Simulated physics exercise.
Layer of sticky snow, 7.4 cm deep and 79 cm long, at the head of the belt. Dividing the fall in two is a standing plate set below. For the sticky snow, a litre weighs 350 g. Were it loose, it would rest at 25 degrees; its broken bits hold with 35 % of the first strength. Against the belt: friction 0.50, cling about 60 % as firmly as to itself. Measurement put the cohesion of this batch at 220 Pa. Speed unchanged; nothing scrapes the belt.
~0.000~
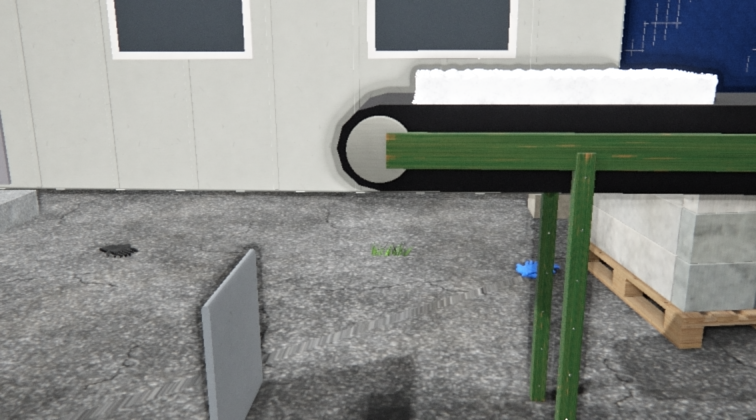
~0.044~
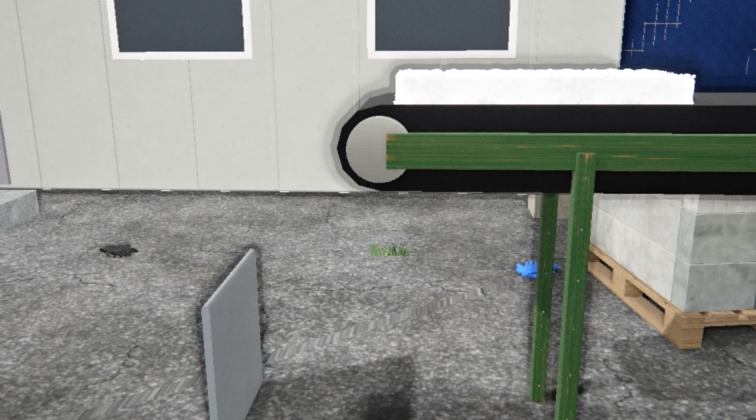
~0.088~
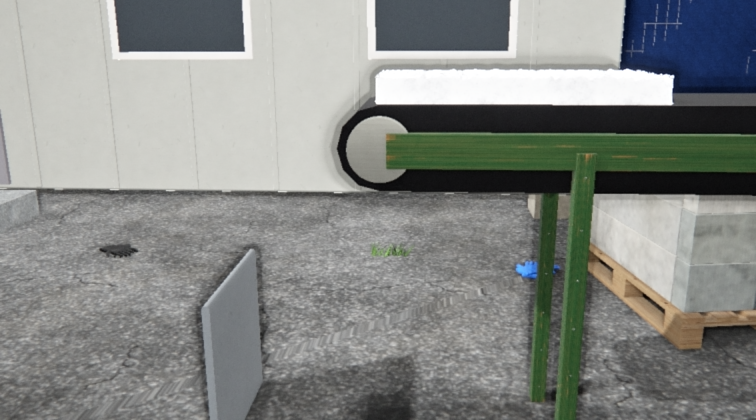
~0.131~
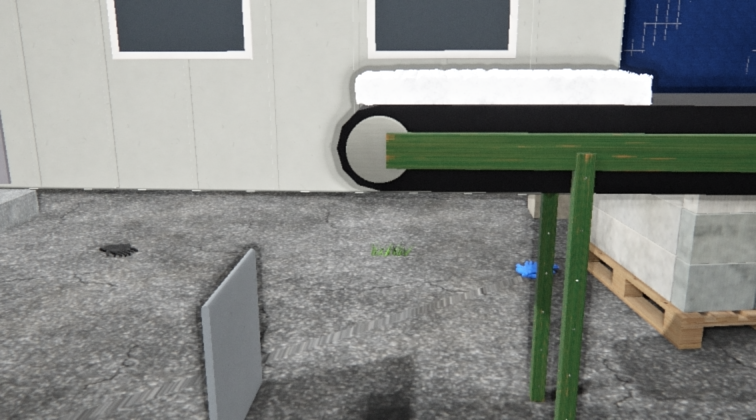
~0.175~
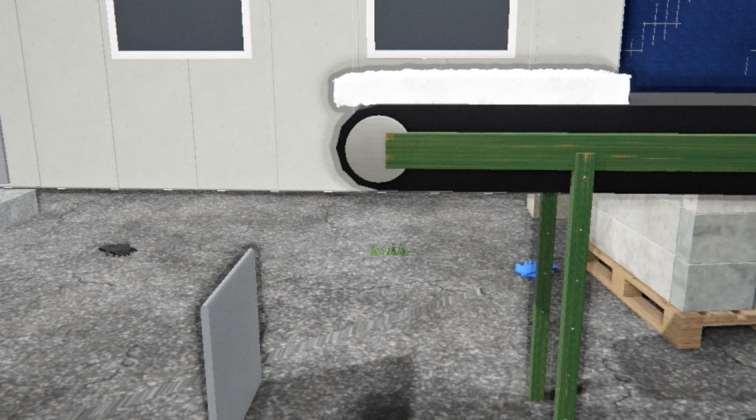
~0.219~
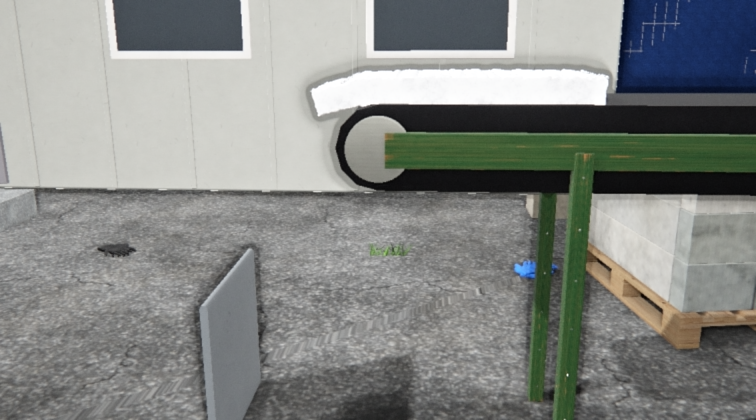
The footage shows a white, snow-like slab riding leftward on a black conveyor belt with a green frame, above an upright grey plate; its front edge passes over the end roller, extends beyond it, and bends downward.
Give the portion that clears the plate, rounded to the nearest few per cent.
The portion that clears the plate is close to 56 %.
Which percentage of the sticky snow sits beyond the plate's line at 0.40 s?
The answer is near 0 per cent.
By 0.40 s, 0 % is beyond the plate's line.
By 0.62 s, 16 % is beyond the plate's line.
By 0.84 s, 34 % is beyond the plate's line.
By 1.06 s, 56 % is beyond the plate's line.
By 2.22 s, at the end, 56 % is beyond the plate's line.
